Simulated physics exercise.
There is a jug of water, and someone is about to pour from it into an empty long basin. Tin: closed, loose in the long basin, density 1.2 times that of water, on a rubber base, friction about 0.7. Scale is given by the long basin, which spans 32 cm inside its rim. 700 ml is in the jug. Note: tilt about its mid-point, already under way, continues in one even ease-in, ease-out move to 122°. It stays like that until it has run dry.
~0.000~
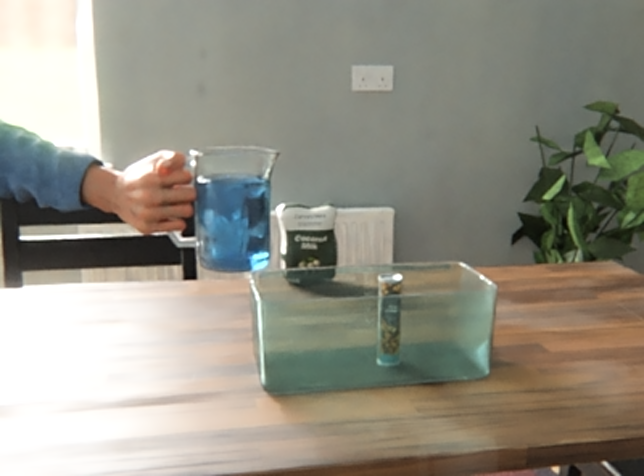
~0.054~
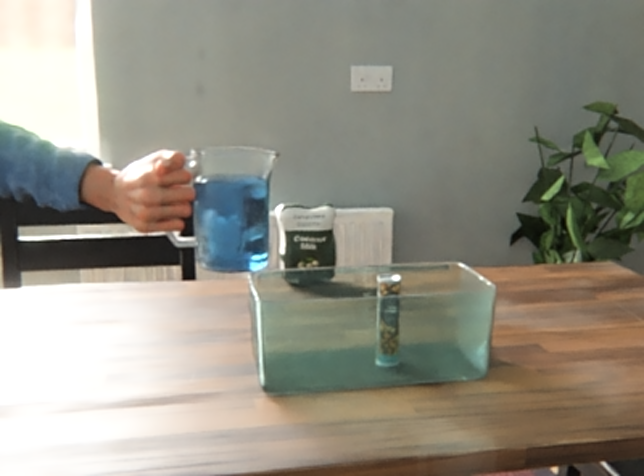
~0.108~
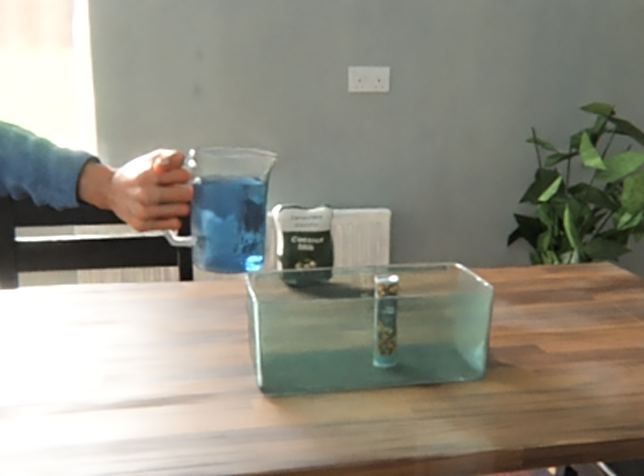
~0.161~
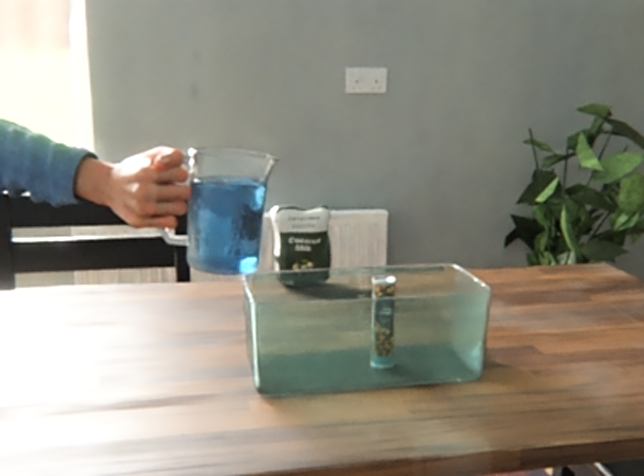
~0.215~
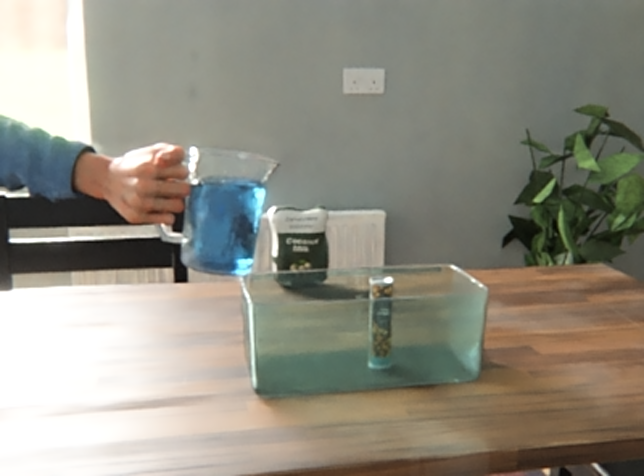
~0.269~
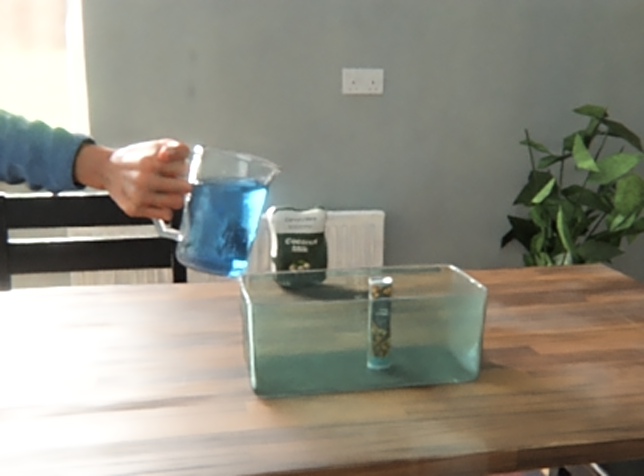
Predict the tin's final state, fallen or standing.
I predict it is standing.
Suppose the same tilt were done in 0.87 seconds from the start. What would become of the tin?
Outcome - the tin remains standing.
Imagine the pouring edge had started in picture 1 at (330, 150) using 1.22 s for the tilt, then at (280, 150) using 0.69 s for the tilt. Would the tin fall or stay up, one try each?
First it tips over; then it stays on its base.
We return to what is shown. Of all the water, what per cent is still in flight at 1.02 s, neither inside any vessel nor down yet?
Close to 12 per cent.
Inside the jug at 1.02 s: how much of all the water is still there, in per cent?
About 22 per cent.
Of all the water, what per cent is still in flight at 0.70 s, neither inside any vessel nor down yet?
Roughly 10 percent.
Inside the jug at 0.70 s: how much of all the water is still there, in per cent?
Portion remaining: Approx. 86 per cent.
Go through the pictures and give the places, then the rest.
In the first picture, it leans 0°; its right rim is at (280, 152); the water meets the walls at (196, 179) and (268, 177); the long basin's rim runs from (254, 287) to (480, 276); the tin's top is at (390, 281).
In the second picture, it leans 1°; its right rim is at (279, 153); the water meets the walls at (195, 179) and (267, 178).
In the third picture, it leans 2°; its right rim is at (279, 155); the water meets the walls at (193, 179) and (265, 179).
In the fourth picture, it leans 5°; its right rim is at (279, 158); the water meets the walls at (192, 181) and (264, 180).
In the fifth picture, it leans 9°; its right rim is at (279, 163); the water meets the walls at (191, 182) and (263, 181).
In the sixth picture, it leans 14°; its right rim is at (282, 168); the water meets the walls at (192, 182) and (266, 182).
After 0.70 s the tilt is 76° and 87 per cent is still to pour; the tin stands where it began.
After 1.02 s the tilt is 114° and 22 per cent is still to pour; the tin stands where it began.
After 1.36 s the tilt is 122° and 0 per cent is still to pour; the tin stands where it began.
After 1.72 s the tilt is 122° and 0 per cent is still to pour; the tin stands where it began.
In the end the tin stands where it began.
